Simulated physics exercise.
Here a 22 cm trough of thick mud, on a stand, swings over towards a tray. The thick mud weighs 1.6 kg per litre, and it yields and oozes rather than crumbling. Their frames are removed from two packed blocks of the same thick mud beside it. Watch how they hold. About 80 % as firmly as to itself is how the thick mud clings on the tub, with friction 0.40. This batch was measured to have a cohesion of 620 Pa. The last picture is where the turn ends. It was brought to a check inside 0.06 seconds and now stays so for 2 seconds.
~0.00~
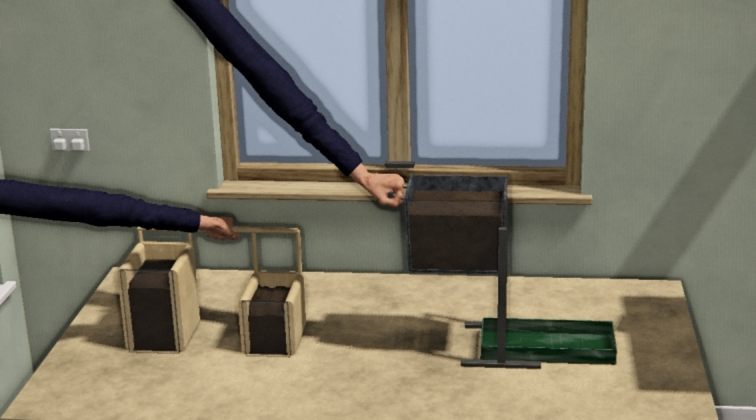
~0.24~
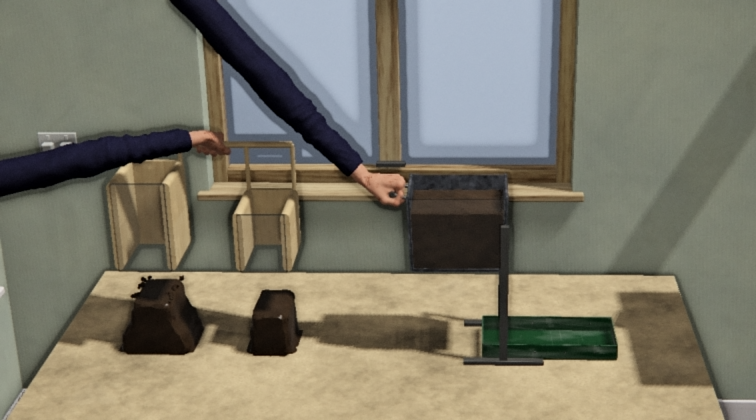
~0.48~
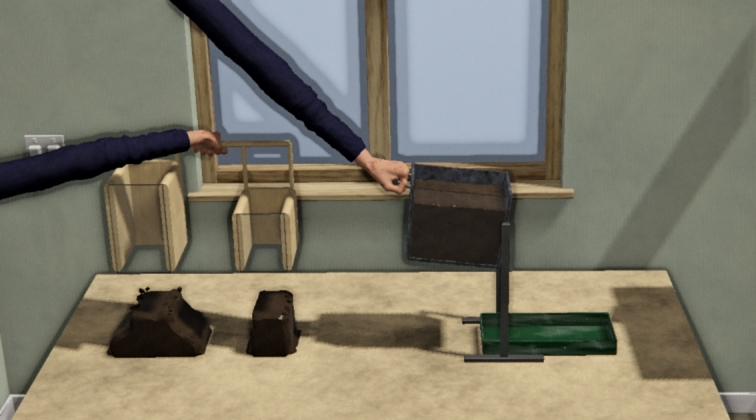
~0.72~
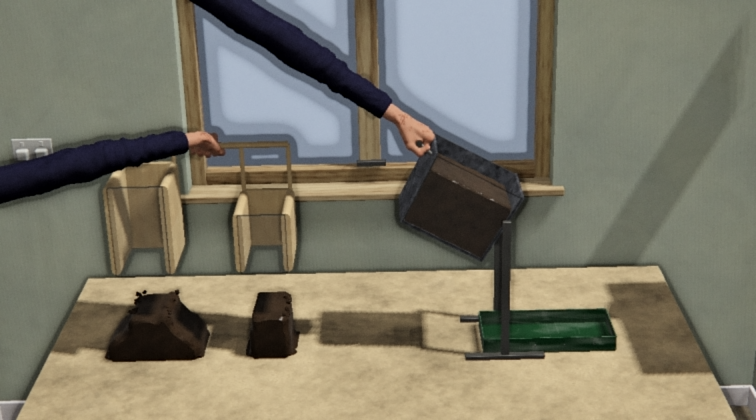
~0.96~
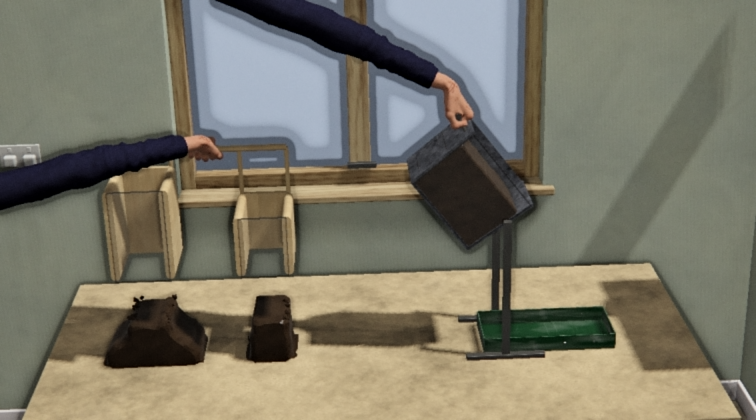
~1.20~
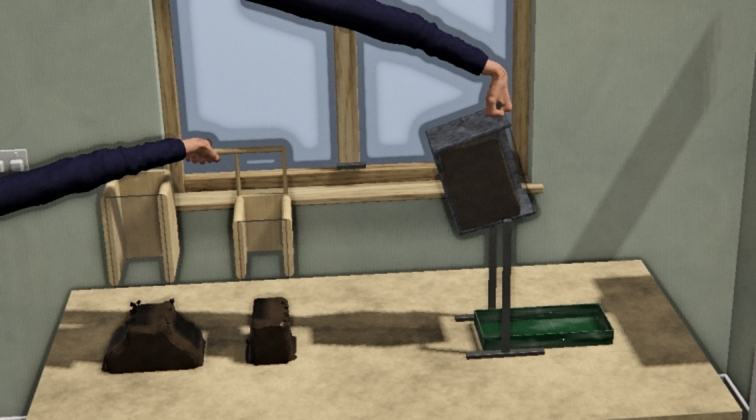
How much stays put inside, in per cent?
79 %.
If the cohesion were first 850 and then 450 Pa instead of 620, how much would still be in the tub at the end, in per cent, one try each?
The two runs give near 100 % and near 65 % respectively.
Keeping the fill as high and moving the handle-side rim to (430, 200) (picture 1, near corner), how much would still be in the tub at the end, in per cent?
The tub would keep roughly 100 percent.
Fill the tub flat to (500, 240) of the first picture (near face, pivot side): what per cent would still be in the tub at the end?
I'd put it close to 100 in a hundred.
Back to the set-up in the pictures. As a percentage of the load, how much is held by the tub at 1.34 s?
It comes to about 100 percent of the start.
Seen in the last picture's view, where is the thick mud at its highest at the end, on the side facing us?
Around (478, 166).
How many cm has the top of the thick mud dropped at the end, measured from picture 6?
The top ends up some 8 cm below its level in the last picture.
After 1.34 s, the tub is at 74 degrees and holds 100 %.
After 1.51 s, the tub is at 74 degrees and holds 95 %.
After 1.68 s, the tub is at 74 degrees and holds 89 %.
After 1.85 s, the tub is at 74 degrees and holds 83 %.
After 3.20 s, the tub is at 74 degrees and holds 79 %.
